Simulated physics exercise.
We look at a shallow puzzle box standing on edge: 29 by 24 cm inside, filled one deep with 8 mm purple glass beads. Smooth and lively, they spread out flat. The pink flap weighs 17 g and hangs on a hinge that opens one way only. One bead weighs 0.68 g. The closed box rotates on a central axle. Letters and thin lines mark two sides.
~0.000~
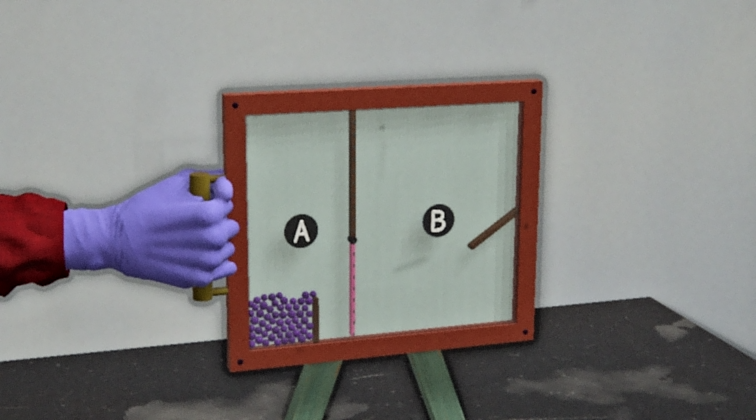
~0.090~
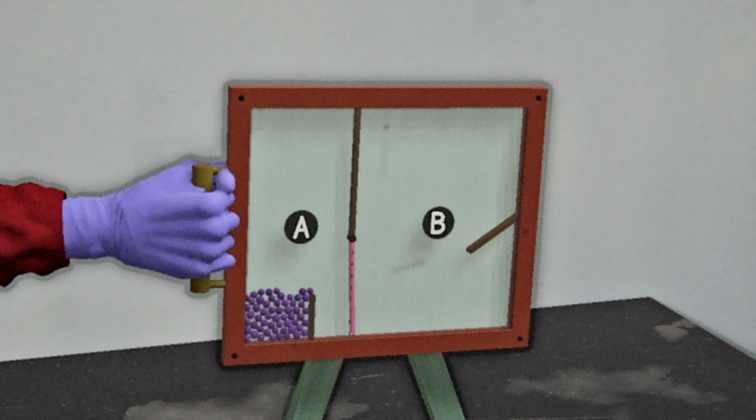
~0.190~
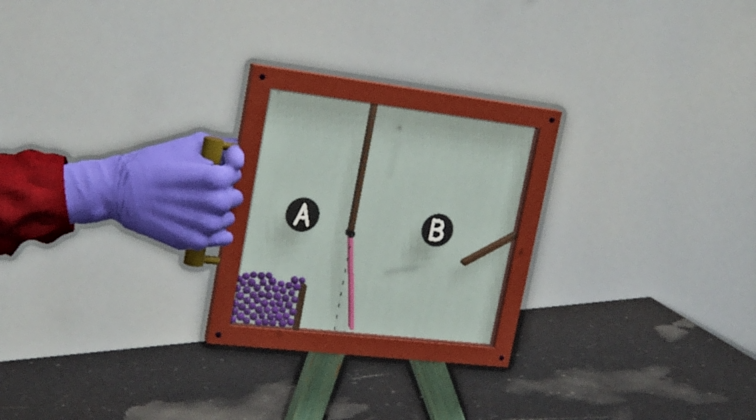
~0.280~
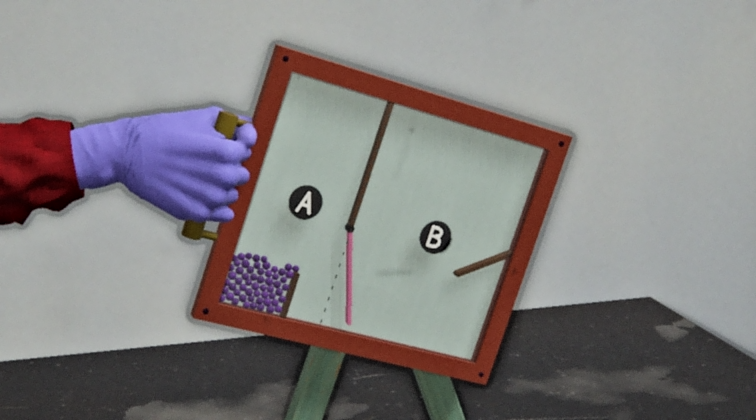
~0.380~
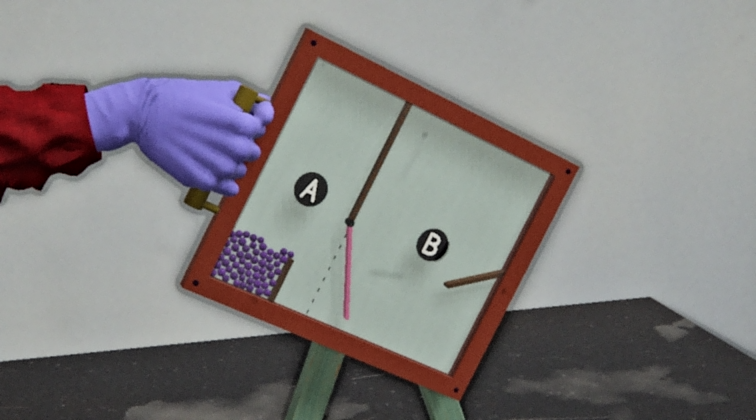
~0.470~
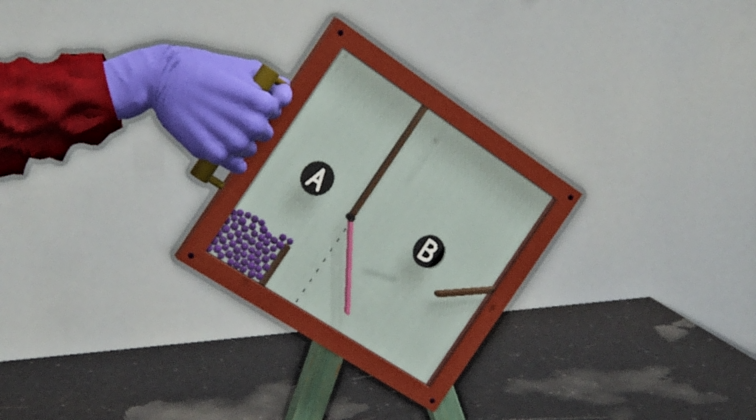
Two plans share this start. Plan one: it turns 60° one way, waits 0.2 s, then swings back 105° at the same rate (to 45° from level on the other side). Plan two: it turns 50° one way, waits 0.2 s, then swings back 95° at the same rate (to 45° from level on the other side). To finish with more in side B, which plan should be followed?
Plan one.
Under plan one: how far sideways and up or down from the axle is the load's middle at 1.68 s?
Some 6 cm left and 9 cm below.
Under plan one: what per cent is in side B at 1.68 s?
About 25 per cent.
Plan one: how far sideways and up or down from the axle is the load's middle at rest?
Some 1 cm right and 13 cm below.
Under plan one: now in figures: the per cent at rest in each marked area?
Side A: 75; side B: 25.
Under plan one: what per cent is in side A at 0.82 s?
Roughly 95 per cent.
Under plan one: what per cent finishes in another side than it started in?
Some 25 per cent.
Plan one. After 0.82 s, it stands 60° clockwise; the beads' middle is 12 cm left of and 3 cm above the centre; A 95 %, B 5 %; pink flap open 61°.
After 1.68 s, it stands 7° clockwise; the beads' middle is 6 cm left of and 9 cm below the centre; A 75 %, B 25 %; pink flap open 7°.
After 2.34 s, it stands 45° anticlockwise; the beads' middle is 1 cm right of and 13 cm below the centre; A 75 %, B 25 %; pink flap shut.
At rest by 2.8 s, it stands 45° anticlockwise; A 75 %, B 25 %; pink flap shut.
Plan two would end with A 85 %, B 15 %.
